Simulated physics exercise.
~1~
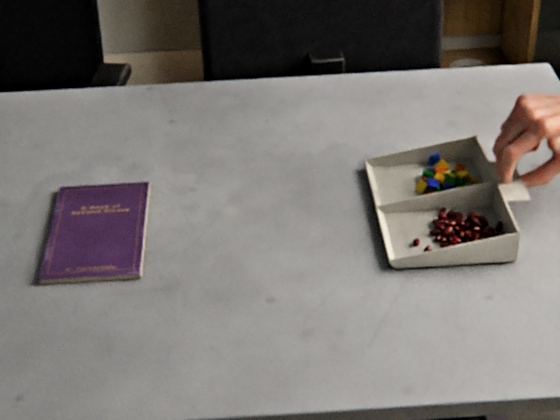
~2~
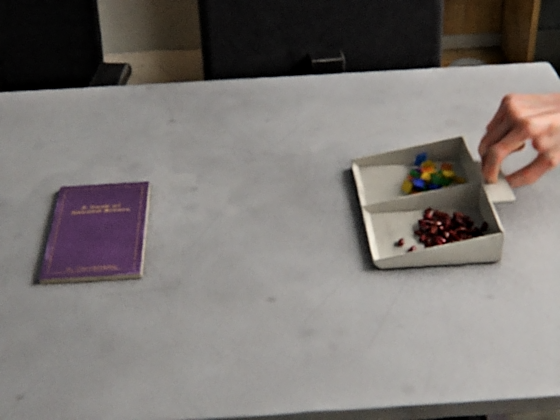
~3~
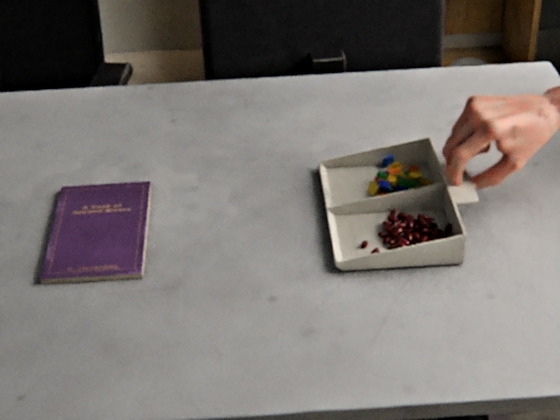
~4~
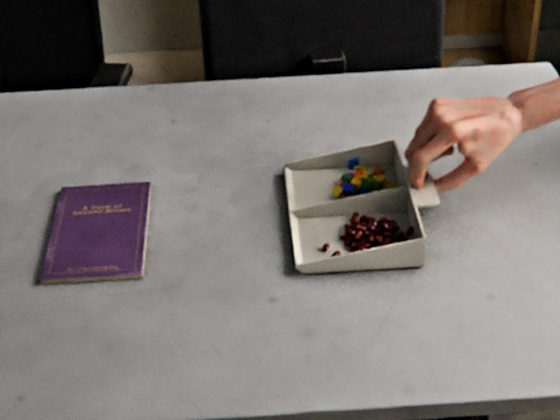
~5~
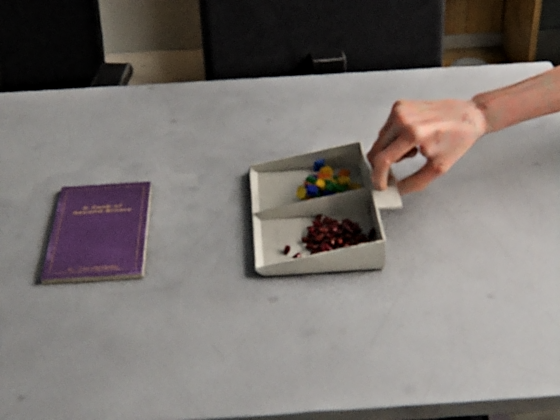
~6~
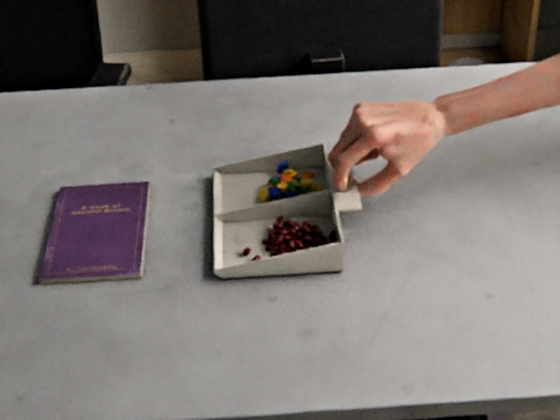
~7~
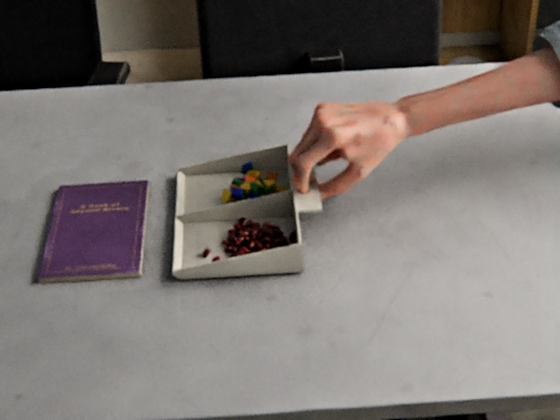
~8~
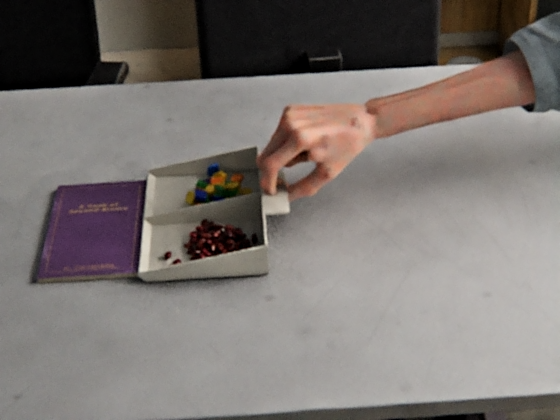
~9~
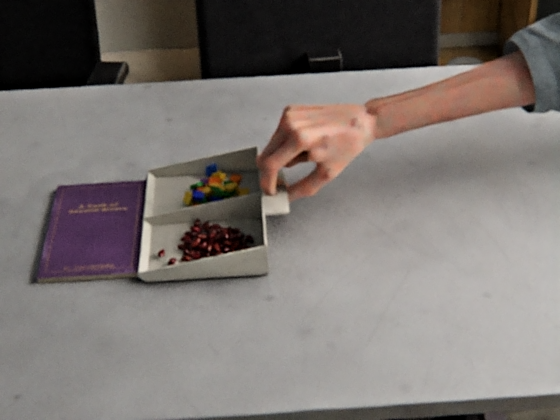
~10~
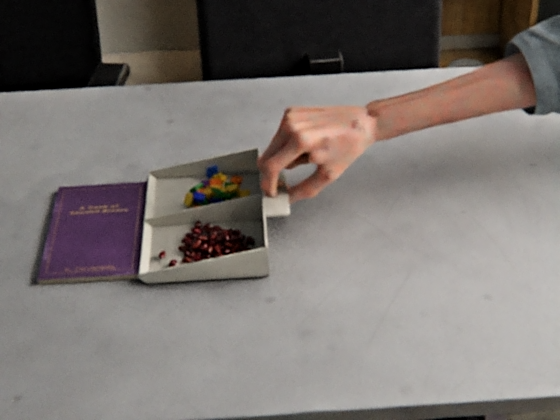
On a grey table with dark chairs behind it, a thin purple book lies at the left while a hand holds the tab of a pale two-part tray at the right. The far part holds small blue, yellow and green pieces, and the near part holds dark red ones. The hand slides the tray steadily left across the table, the forearm and a grey sleeve coming into view behind it. The tray meets the edge of the book and stops, and the book stays put. Both lots remain inside their own parts, with the hand still on the tab.
